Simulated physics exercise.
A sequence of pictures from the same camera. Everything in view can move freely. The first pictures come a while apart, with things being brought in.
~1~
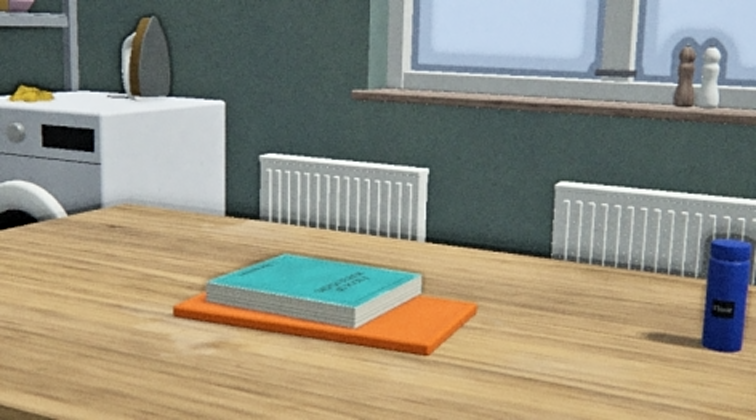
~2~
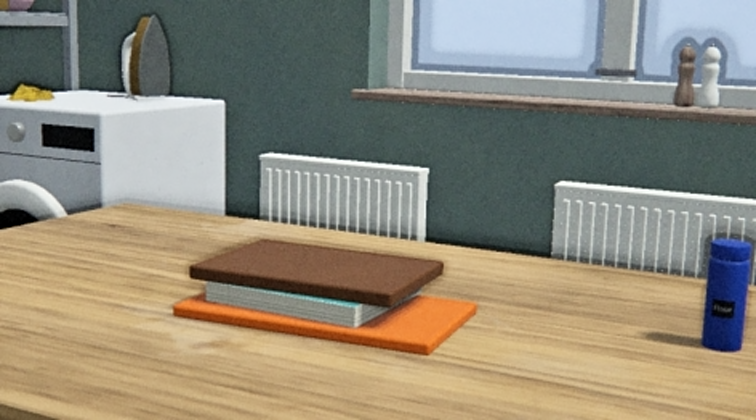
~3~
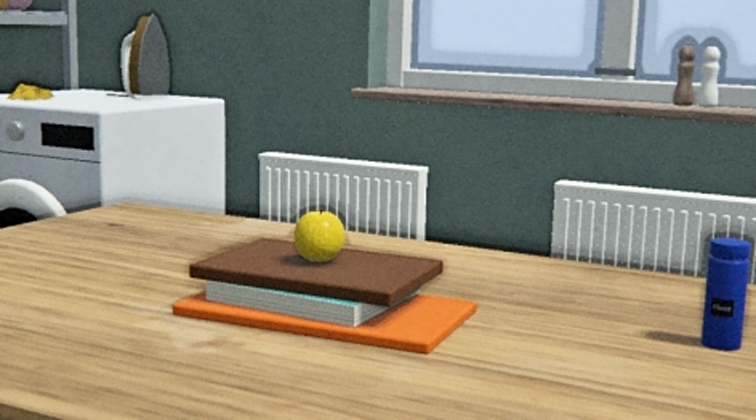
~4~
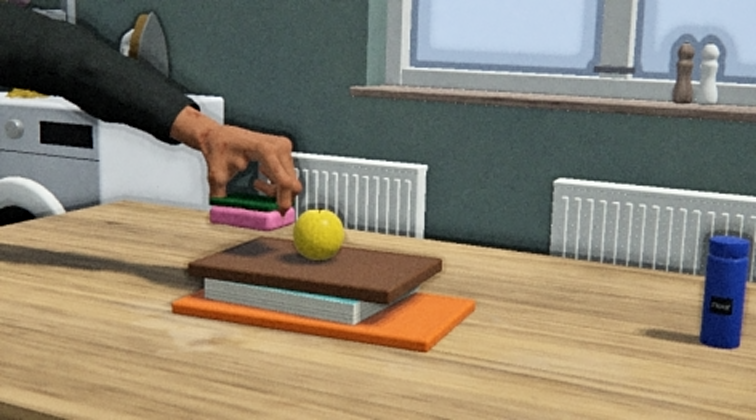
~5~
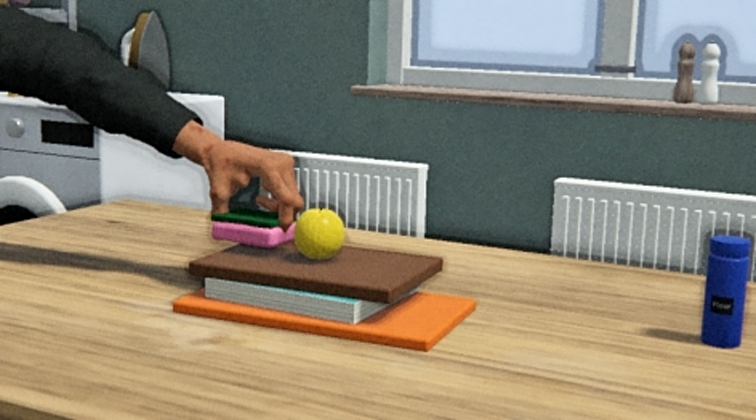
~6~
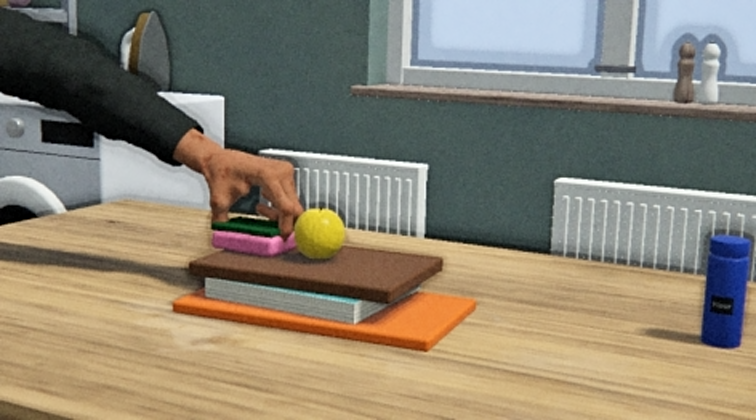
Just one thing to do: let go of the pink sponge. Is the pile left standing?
Yes, it is left standing.
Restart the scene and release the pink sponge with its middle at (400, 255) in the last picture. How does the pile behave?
Outcome: The pile is still standing.
Then, 1.00 s after the last picture, nothing has stirred.
Then, 2.10 s after the last picture, things are still on the move.
At rest, all 6 in place. Seen from the same camera at the end, pink sponge near (255, 237). The pile keeps its balance.
